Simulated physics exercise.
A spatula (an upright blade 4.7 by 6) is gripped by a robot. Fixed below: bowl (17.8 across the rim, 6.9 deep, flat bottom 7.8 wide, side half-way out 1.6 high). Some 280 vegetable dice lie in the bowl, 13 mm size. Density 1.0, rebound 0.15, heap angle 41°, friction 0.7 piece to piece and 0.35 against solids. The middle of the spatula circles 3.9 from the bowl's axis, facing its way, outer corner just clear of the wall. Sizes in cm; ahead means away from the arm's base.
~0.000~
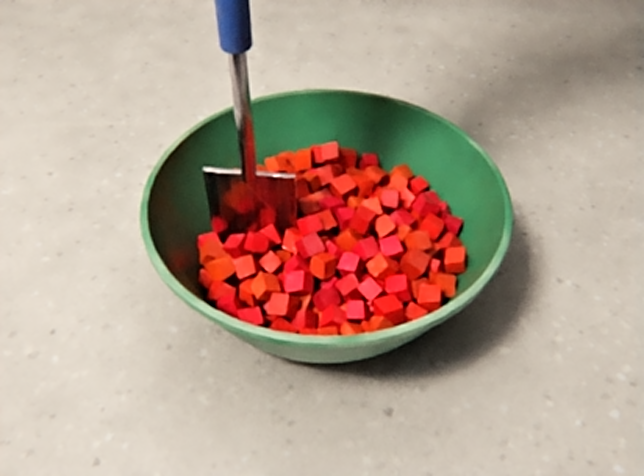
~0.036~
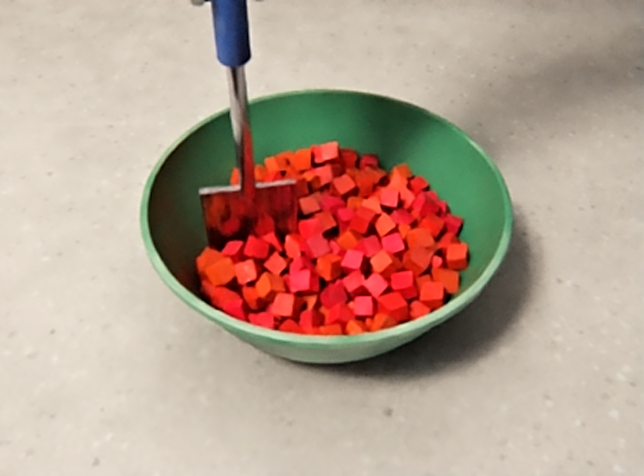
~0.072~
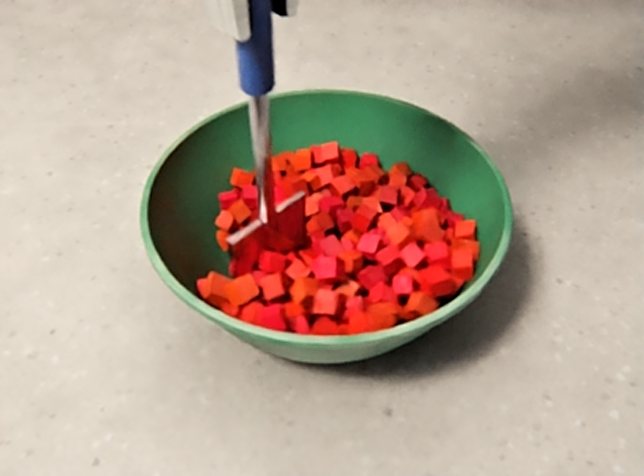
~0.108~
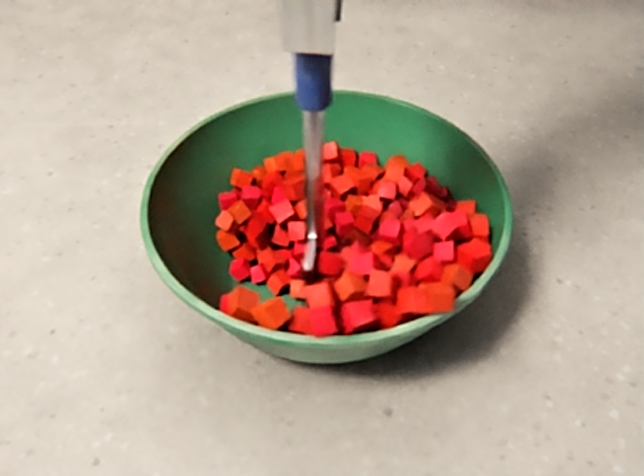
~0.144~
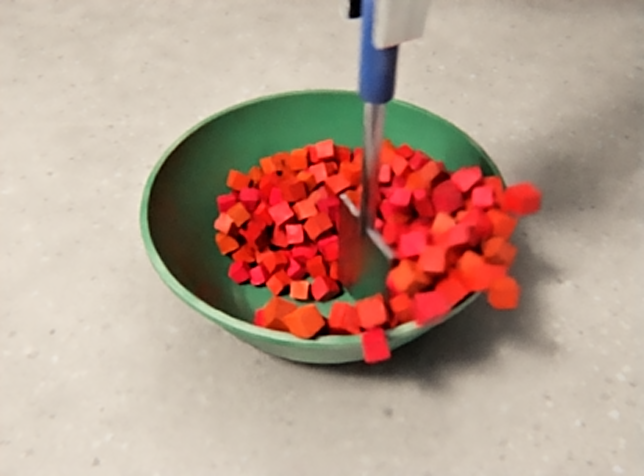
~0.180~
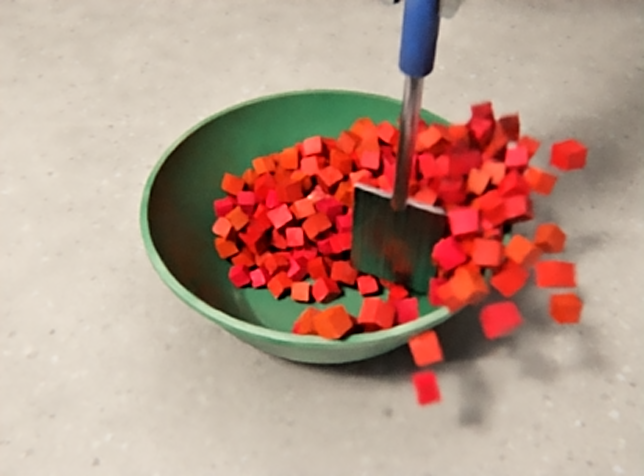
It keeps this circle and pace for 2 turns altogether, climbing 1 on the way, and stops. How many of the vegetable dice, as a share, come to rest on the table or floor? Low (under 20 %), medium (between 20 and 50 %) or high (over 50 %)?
A high share, over 50 %, ends on the table or floor.
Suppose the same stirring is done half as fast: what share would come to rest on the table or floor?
It would be near 35 per cent.
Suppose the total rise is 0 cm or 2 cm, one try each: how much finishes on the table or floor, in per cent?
Some 65 and 50 per cent.
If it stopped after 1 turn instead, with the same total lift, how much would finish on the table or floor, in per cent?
Then about 35 per cent.
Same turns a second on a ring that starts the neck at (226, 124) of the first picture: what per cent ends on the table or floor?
About 50 per cent.
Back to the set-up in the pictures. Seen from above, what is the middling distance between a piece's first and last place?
Some 21 cm.
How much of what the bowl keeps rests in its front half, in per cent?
About 60 per cent.
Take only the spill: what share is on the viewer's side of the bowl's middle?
Some 40 per cent.
After 0.39 s, 17° round, highest piece 11 above the table; 176 in the bowl, 62 on the table or floor, 44 in flight or on the tool.
After 0.61 s, 232° round, highest piece 9 above the table; 136 on the table or floor, 131 in the bowl, 15 in flight or on the tool.
After 0.91 s, 0° round, highest piece 5 above the table; 174 on the table or floor, 107 in the bowl, 1 in flight or on the tool.
After 1.61 s, 0° round, highest piece 4 above the table; 175 on the table or floor, 107 in the bowl.
In the end, 175 on the table or floor, 107 in the bowl. That is 62 % on the table or floor.
